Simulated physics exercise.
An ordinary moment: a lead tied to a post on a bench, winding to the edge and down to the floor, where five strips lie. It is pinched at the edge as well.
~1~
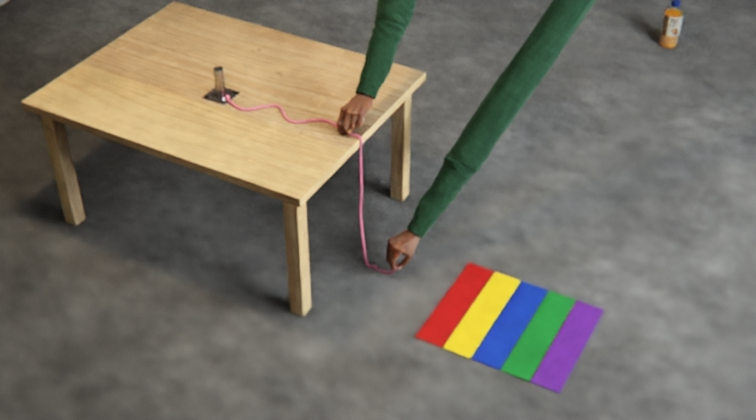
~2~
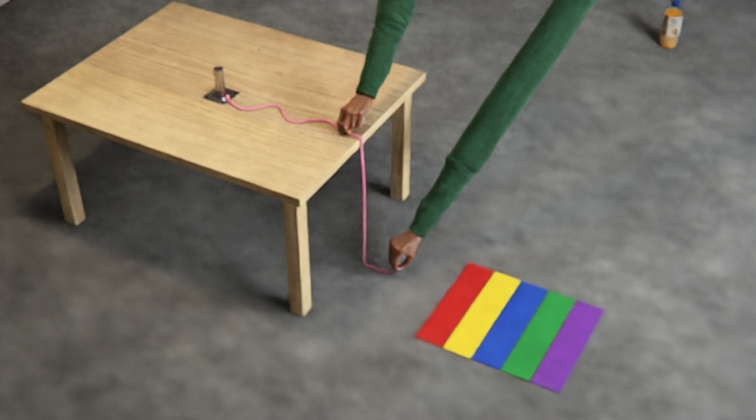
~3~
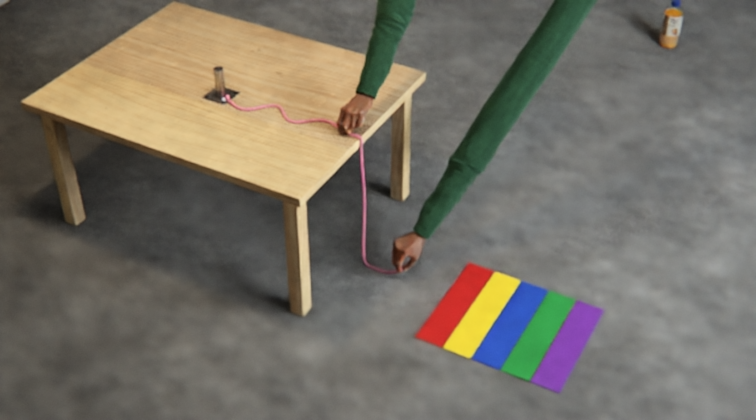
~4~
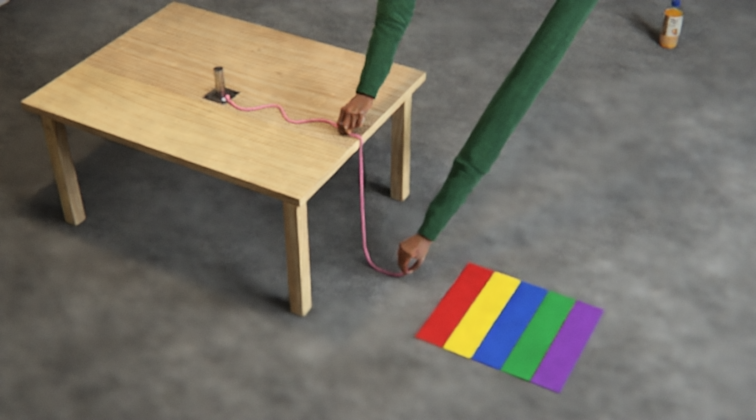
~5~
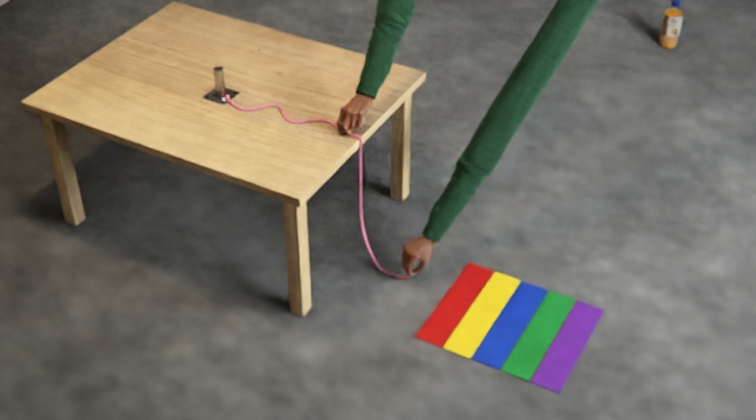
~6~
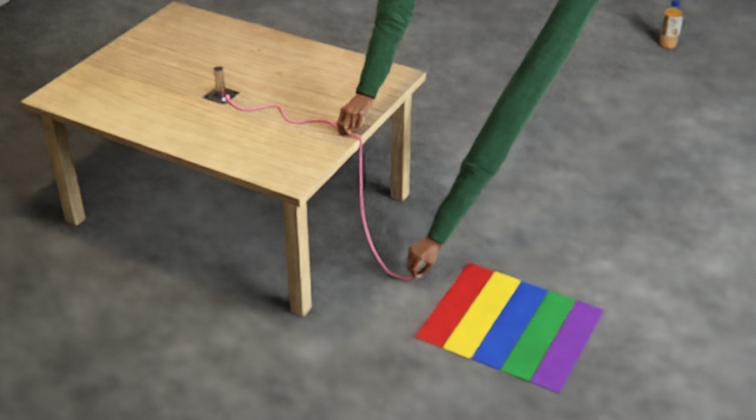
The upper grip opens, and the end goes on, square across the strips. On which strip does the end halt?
The blue one.
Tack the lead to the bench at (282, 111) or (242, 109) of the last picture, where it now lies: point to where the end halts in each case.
About (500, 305) and (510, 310).
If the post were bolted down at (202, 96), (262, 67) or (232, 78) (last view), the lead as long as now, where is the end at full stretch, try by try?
About (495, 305), (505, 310) and (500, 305).
Soon after, end near (473, 296); over red.
Then, end near (500, 305); over yellow.
At full stretch, end near (515, 311); over blue. It halts on the blue strip.
